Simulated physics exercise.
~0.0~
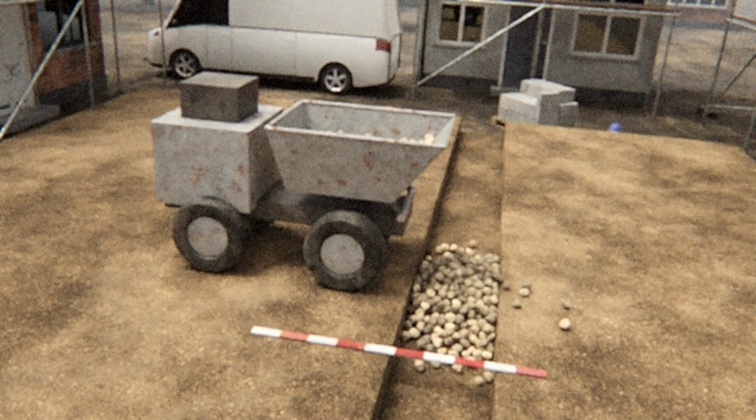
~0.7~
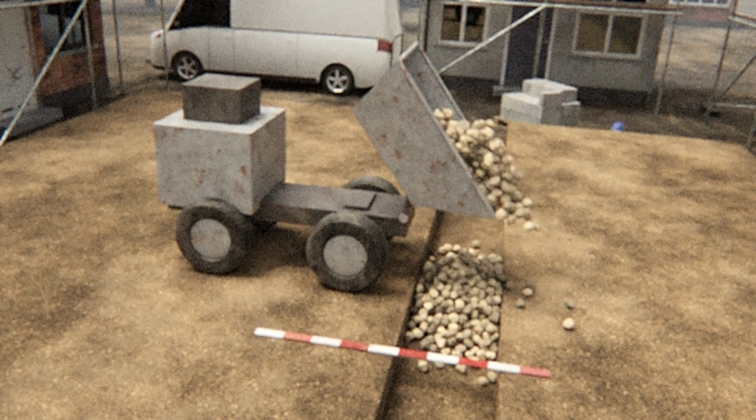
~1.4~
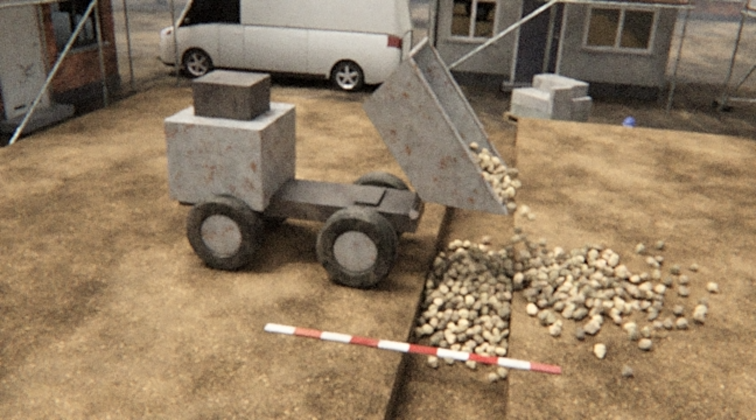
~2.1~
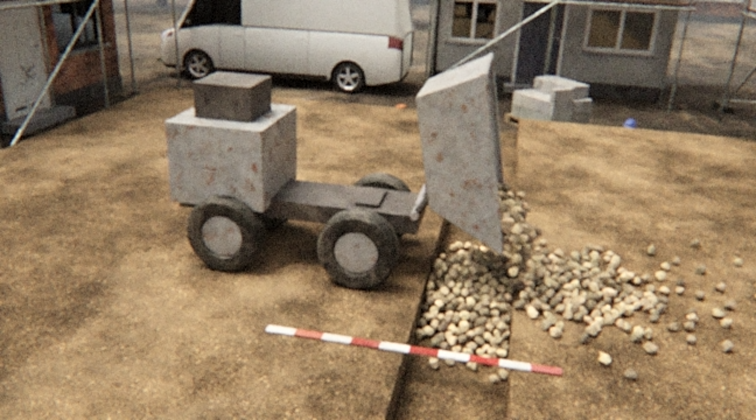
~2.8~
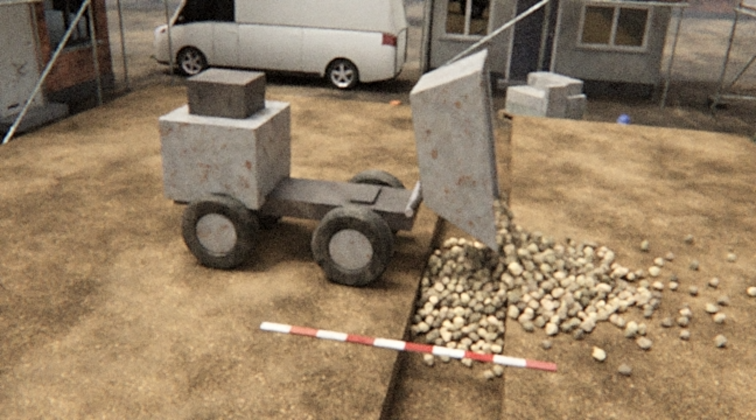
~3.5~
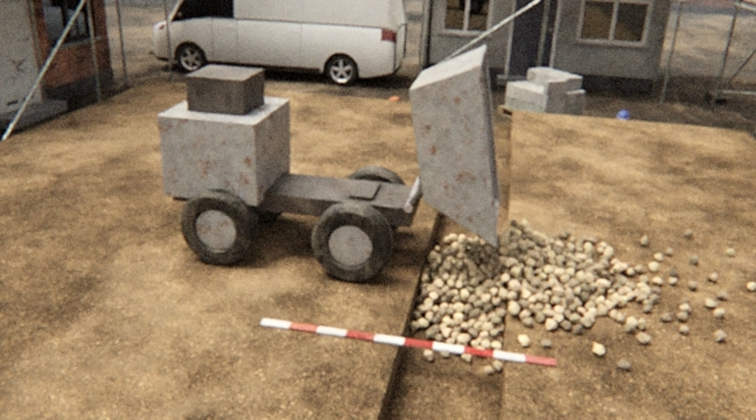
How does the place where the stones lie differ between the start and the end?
At the start the stones on the ground lie almost entirely in the trench, with more held in the dumper's skip. By the end they are heaped at the trench and spread well over the ground to its right.
